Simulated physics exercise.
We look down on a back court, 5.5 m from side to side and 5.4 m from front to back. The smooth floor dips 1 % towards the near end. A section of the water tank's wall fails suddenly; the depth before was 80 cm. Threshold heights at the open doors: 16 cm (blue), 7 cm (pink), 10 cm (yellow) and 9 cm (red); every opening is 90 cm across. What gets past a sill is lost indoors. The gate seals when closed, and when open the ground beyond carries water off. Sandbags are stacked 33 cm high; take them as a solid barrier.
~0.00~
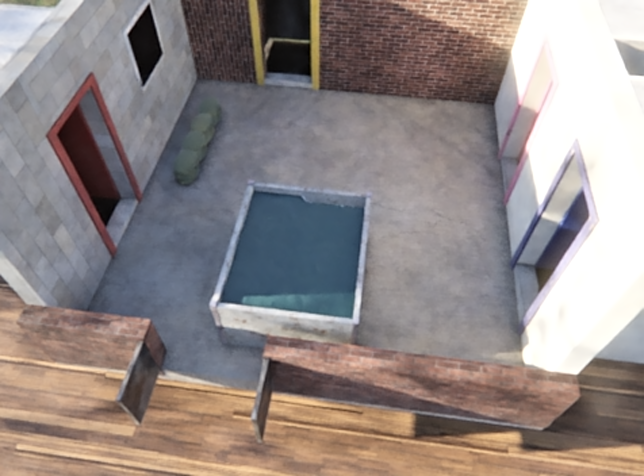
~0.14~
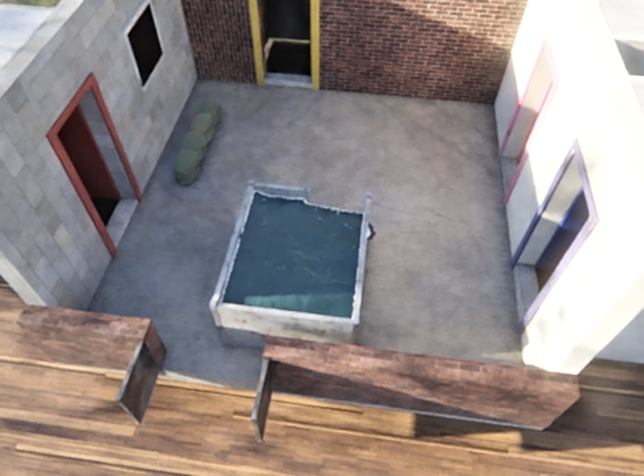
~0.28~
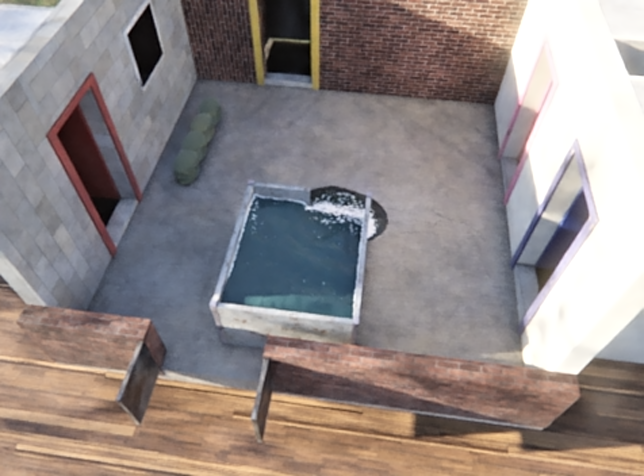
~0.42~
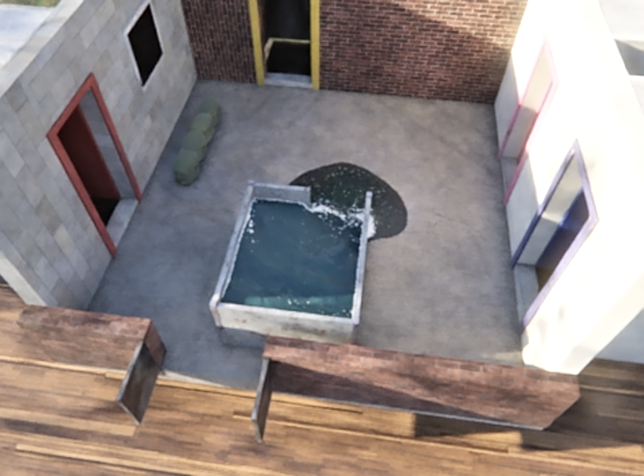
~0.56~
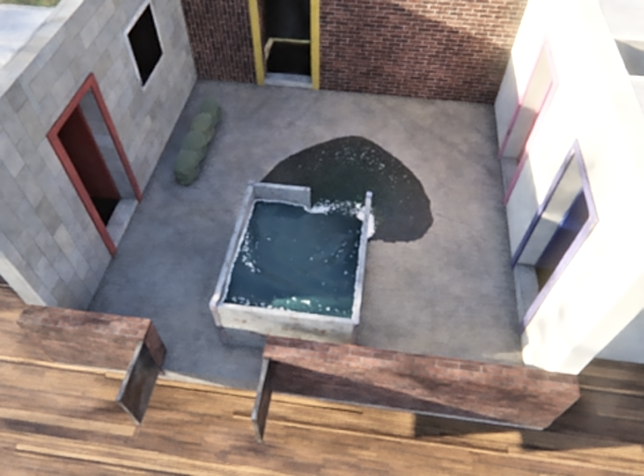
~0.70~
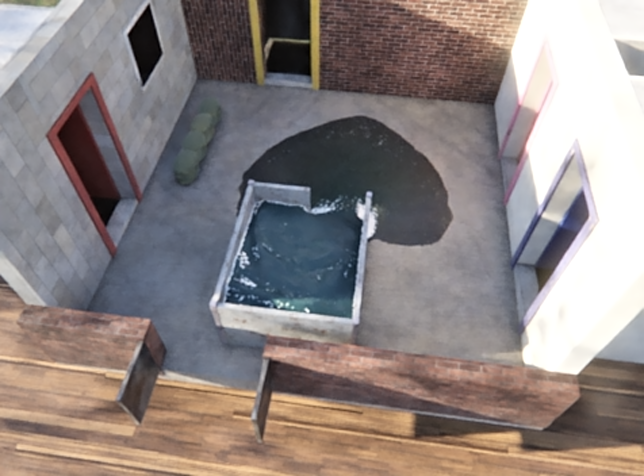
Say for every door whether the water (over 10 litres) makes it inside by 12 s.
The water let in: At the blue door it keeps below the limit; at the pink door it goes over the limit; at the yellow door it goes over the limit; at the red door it stays under the limit.
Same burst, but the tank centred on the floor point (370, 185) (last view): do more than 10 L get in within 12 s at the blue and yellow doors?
Against that limit: Blue below, yellow not over.
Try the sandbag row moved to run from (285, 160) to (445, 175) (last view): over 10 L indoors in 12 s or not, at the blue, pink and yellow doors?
Against that limit: Blue below, pink above, yellow not over.
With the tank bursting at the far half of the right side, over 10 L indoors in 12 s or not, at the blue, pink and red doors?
Against that limit: Blue above, pink above, red not over.
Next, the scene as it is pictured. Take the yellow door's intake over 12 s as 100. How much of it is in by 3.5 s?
About 90 per cent.
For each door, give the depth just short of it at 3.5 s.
Depths in cm: Blue 1, pink 14, yellow 13, red 1.
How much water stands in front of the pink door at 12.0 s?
About 6.5 cm.
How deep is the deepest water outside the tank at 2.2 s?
Up to some 36 cm.
After 1.4 s water covers 45 % of the floor and is deepest (38 cm) near (340, 229); blue door not reached, pink door 4 cm at the sill, 0 L in, yellow door 15 cm at the sill, 0 L in, red door not reached.
After 2.2 s water covers 50 % of the floor and is deepest (36 cm) near (470, 108); blue door not reached, pink door 9 cm at the sill, 11 L in, yellow door 20 cm at the sill, 20 L in, red door not reached.
After 3.5 s water covers 55 % of the floor and is deepest (20 cm) near (340, 229); blue door not reached, pink door 14 cm at the sill, 26 L in, yellow door 13 cm at the sill, 46 L in, red door not reached.
After 7.0 s water covers 95 % of the floor and is deepest (14 cm) near (365, 376); blue door 5 cm at the sill, 0 L in, pink door 8 cm at the sill, 50 L in, yellow door 9 cm at the sill, 53 L in, red door 5 cm at the sill, 0 L in.
After 12.0 s water covers 95 % of the floor and is deepest (11 cm) near (442, 386); blue door 9 cm at the sill, 0 L in, pink door 7 cm at the sill, 52 L in, yellow door 4 cm at the sill, 53 L in, red door 8 cm at the sill, 0 L in.
